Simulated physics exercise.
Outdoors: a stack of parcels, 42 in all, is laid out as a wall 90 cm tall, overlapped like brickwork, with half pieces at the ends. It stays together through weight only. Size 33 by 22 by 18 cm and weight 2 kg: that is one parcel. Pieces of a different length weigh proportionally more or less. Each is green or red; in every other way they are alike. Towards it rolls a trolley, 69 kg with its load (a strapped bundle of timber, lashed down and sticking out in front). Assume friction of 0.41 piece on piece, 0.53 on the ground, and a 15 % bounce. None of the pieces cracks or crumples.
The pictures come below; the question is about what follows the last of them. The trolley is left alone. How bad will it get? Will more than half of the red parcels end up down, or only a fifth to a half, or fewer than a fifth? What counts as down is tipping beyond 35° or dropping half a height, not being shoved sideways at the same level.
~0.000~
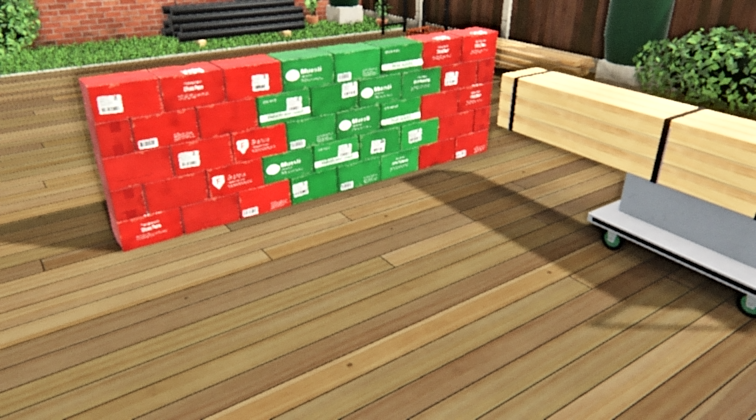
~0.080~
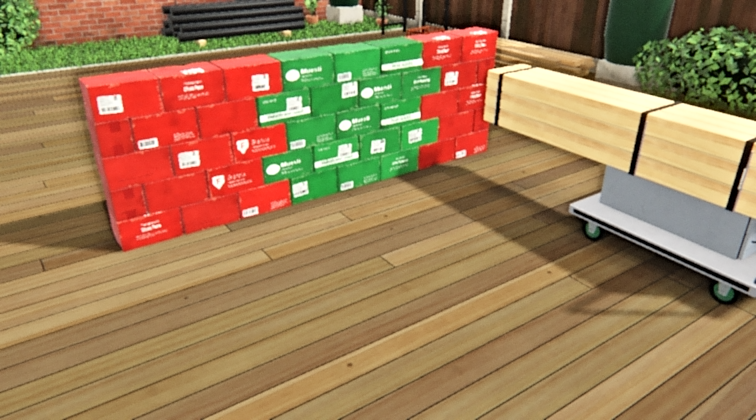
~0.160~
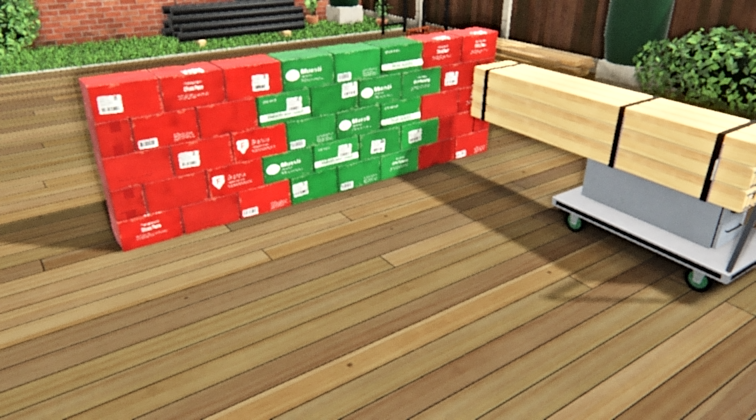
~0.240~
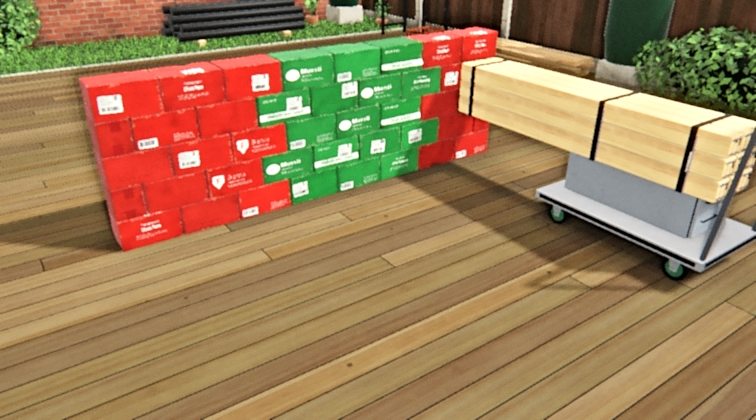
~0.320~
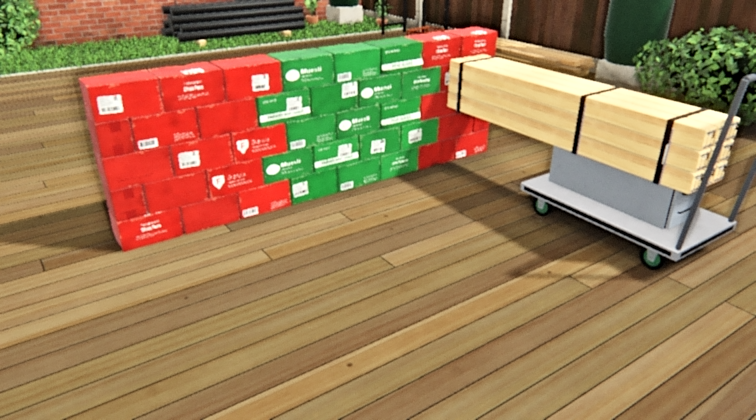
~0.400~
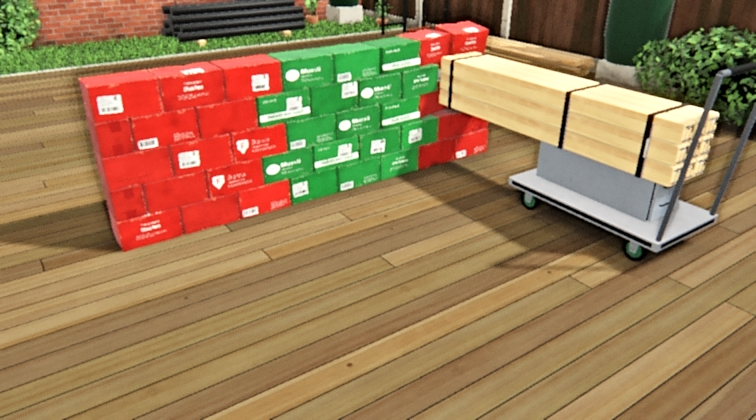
A fifth to a half of them.
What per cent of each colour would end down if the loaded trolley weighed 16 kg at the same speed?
Share down - red: 30; green: 10 (per cent).
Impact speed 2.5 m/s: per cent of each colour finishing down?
Result - red: 20%; green: 20%.
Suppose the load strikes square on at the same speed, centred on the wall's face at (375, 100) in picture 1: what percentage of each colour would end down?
Red 0 %, green 50 %.
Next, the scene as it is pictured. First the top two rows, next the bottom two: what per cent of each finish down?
40 % and 10 %.
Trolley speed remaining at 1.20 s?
Something like 0.8 m/s, I'd say.
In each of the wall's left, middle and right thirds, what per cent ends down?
The left third ends at 0 per cent, the middle at 0 per cent and the right at 60 per cent.
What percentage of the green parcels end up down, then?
For green, 10 per cent end down.
By 0.70 s, load 44 cm past the wall's line, still rolling; 5 of the 25 red parcels down (5 of 42 in all colours); top red parcel tilted 26°, 8 cm lower; top green parcel tilted 23°.
By 1.20 s, load 93 cm past the wall's line, still rolling; 7 of the 25 red parcels down (9 of 42 in all colours); top red parcel on its side; top green parcel on its side.
When it is over (2.3 s), load 1.25 m past the wall's line, stopped; 7 of the 25 red parcels down (9 of 42 in all colours); top red parcel upside down; top green parcel on its side. That is 28 per cent. In pixels of the last frame, middles, top red parcel near (303, 115), top green parcel near (321, 136).
